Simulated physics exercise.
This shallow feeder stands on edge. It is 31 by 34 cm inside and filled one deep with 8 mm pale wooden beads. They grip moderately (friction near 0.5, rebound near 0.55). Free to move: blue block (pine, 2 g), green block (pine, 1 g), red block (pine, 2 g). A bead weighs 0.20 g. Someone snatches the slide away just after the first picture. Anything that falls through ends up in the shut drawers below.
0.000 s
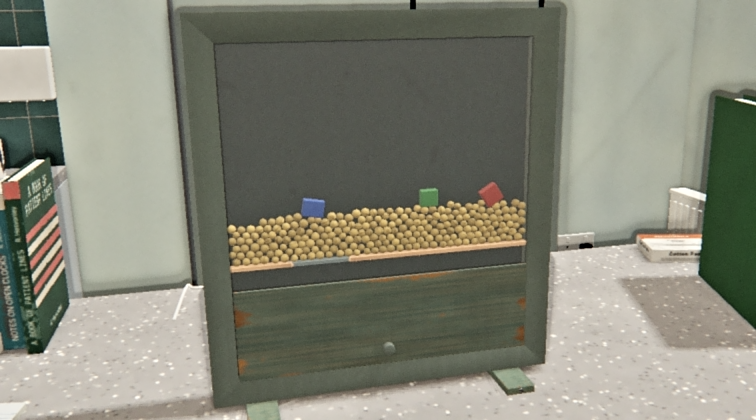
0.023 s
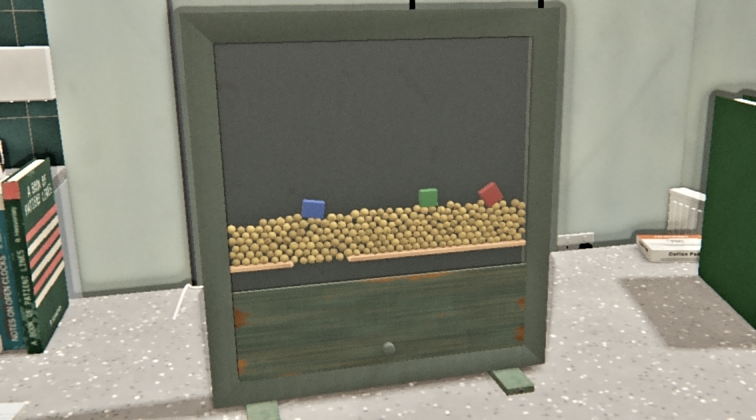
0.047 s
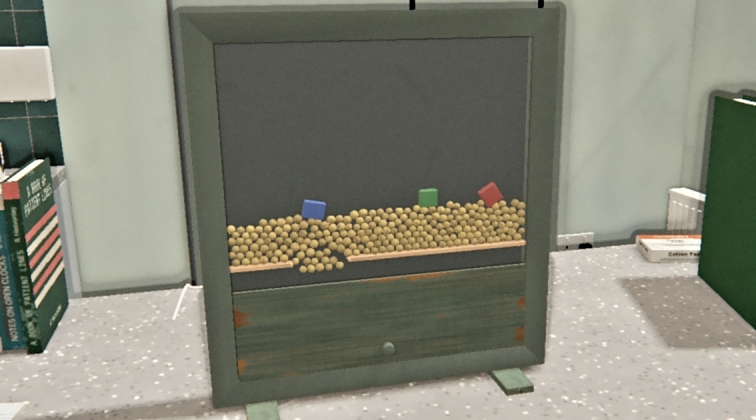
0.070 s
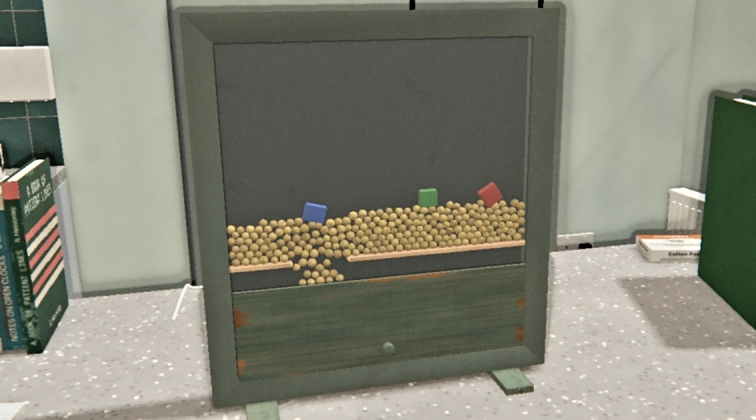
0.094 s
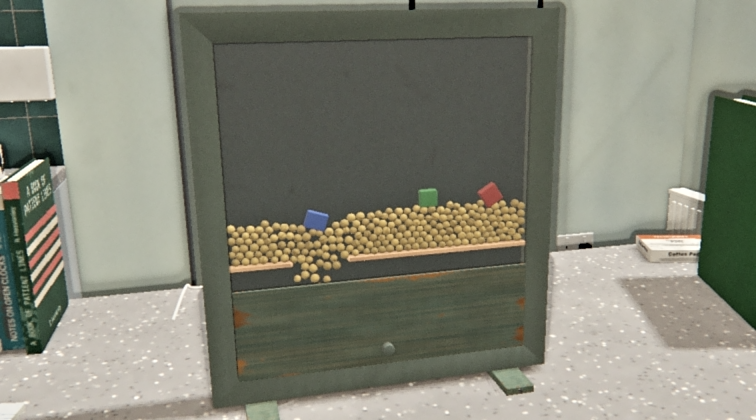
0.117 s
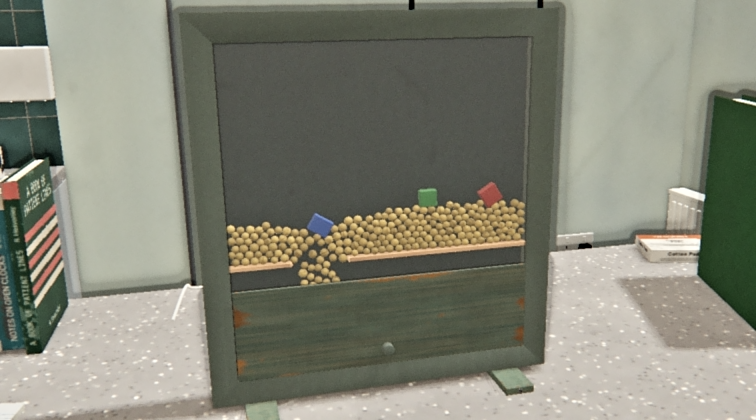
The clip opens on an upright green-framed case holding a layer of pale beads, with blue, green and red blocks resting on top. A slide beneath the beads disappears, leaving a gap, and beads drop through it while the blue block sinks slightly and tilts; the green and red blocks stay put.
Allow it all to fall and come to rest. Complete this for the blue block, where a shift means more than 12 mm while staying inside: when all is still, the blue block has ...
When all is still, the blue block has fallen out.
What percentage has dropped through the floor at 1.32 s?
Roughly 40 per cent.
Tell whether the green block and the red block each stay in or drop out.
Result - green: Retained, red: Retained.
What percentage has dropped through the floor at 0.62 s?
35 per cent, approximately.
By 0.27 s, 25 % are out; blue block below the floor; green block moved 0.0 cm; red block moved 0.0 cm tilted 32°.
By 0.62 s, 35 % are out; blue block below the floor; green block moved 0.0 cm; red block moved 0.0 cm tilted 32°.
By 1.32 s, 40 % are out; blue block below the floor; green block moved 0.0 cm; red block moved 0.0 cm tilted 32°.
Settled by 1.5 s, 40 % are out; blue block below the floor; green block moved 0.0 cm; red block moved 0.0 cm tilted 32°.
